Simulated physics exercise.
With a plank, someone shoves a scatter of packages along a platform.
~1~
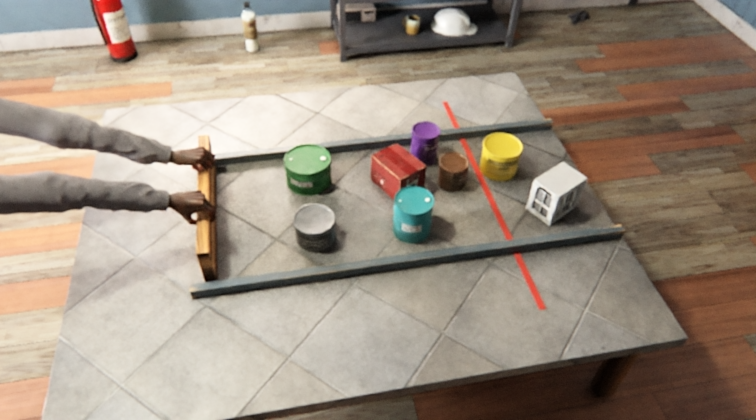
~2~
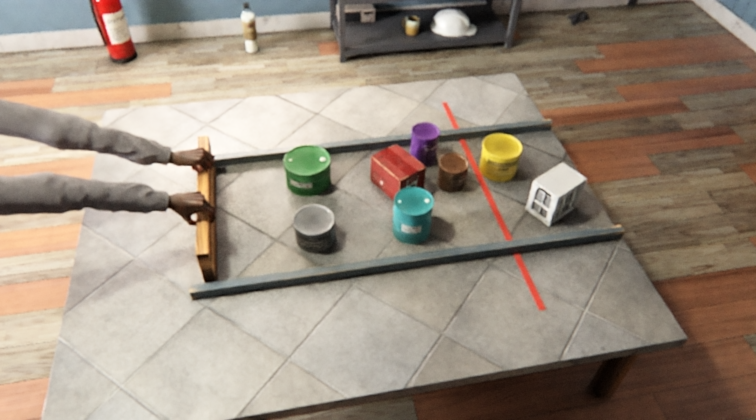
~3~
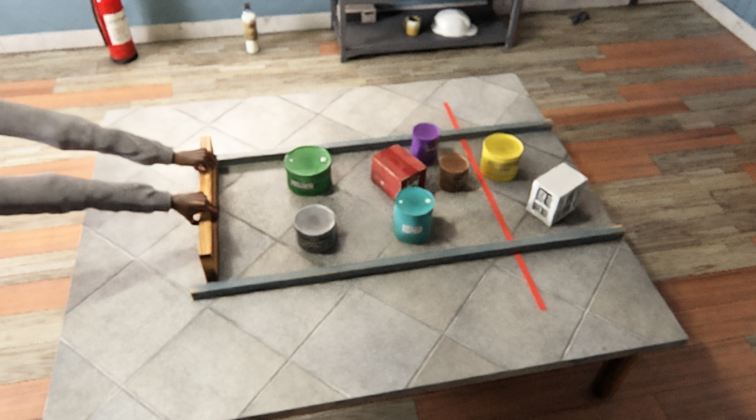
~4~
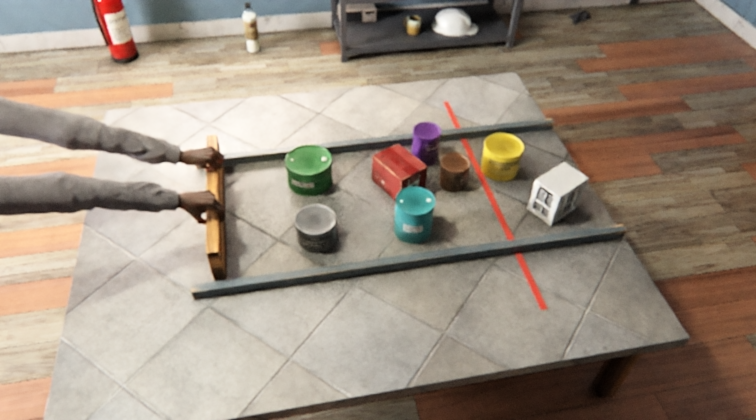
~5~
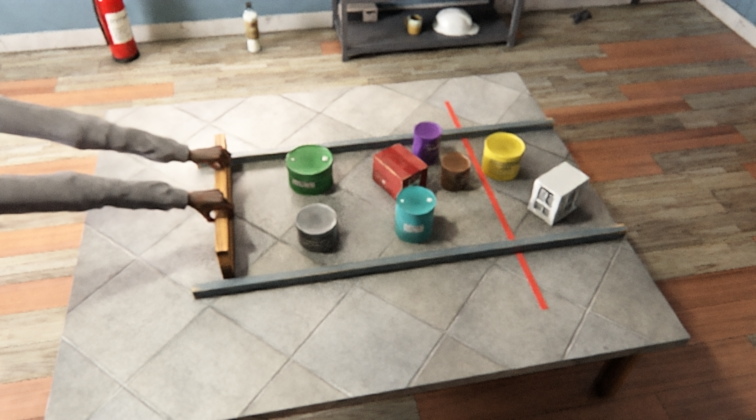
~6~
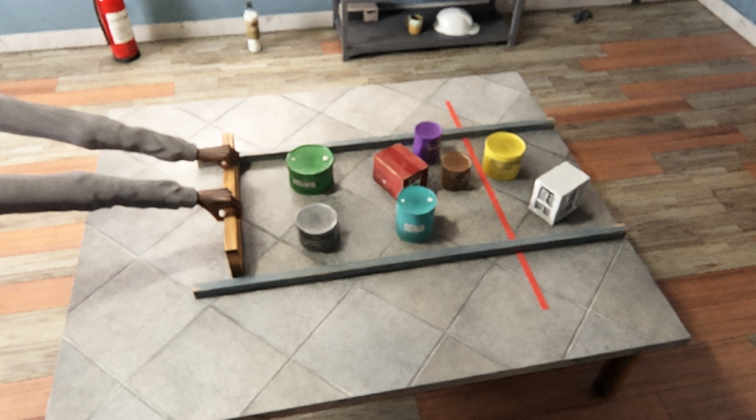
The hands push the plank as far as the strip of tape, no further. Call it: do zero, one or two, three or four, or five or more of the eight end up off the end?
Zero end up off it.
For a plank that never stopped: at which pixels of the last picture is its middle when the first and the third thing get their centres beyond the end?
Roughly (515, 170) for the earlier crossing, roughly (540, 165) for the later one.
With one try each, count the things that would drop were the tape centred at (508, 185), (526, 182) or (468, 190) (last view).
0, 1, 0.
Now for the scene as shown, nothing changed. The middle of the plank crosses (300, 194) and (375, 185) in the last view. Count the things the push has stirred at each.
Tally at point one: 2; at point two: 5.
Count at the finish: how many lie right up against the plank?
At rest, 3 are in contact.
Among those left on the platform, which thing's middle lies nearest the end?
Nearest at the end: The white crate.
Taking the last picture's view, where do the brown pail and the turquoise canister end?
They finish at roughly (543, 188) and (561, 210) respectively.
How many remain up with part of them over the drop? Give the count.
I count 0 overhanging.
Soon after, none off yet; white crate at rest near (559, 193); yellow pail at rest near (503, 157); brown pail at rest near (455, 172).
After that, none off yet; white crate at rest near (559, 193); yellow pail at rest near (503, 157); brown pail displaced a little near (465, 173).
And then, none off yet; white crate at rest near (559, 193); yellow pail at rest near (503, 157); brown pail displaced well along near (507, 186).
In the end, the number that fall off is zero.
